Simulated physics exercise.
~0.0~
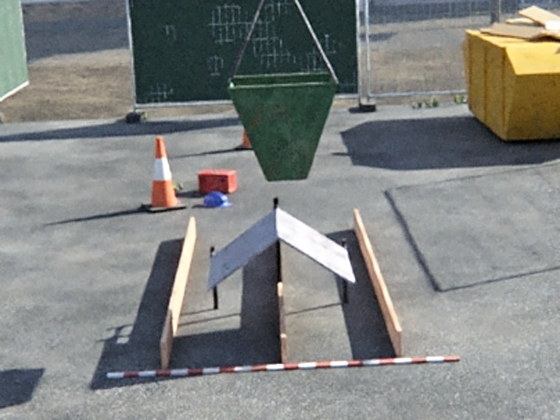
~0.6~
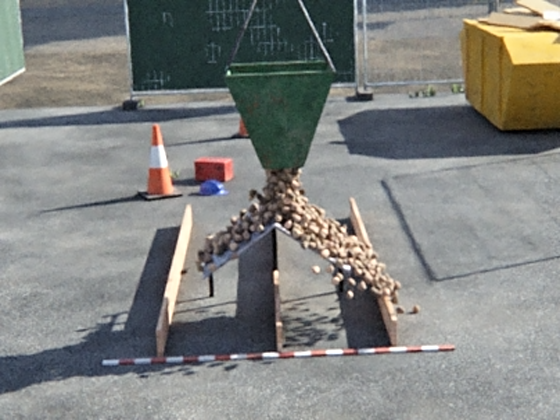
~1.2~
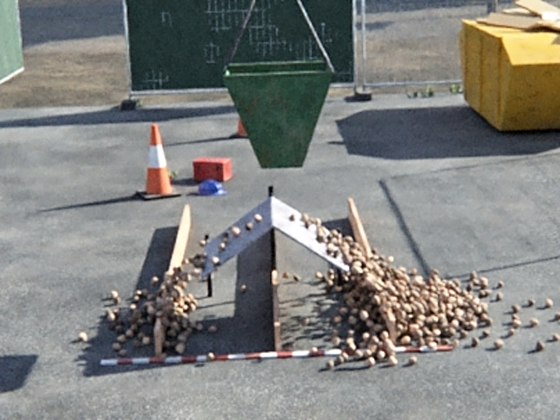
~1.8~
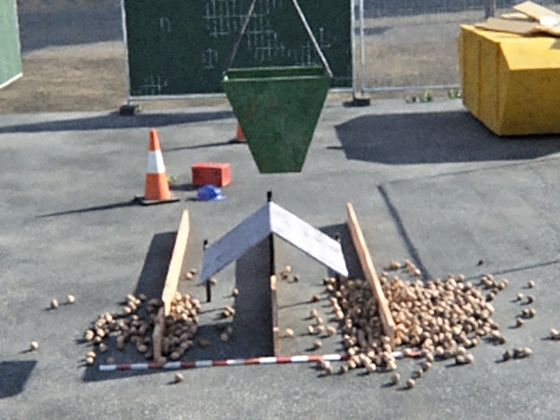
On a paved yard, a green skip hanging above a fixed, peaked steel sheet releases a stream of brown cobbles, which slide down both slopes and spill over the outer boards, ending in a smaller heap at left and a larger, wider spread at right, leaving the steel bare.
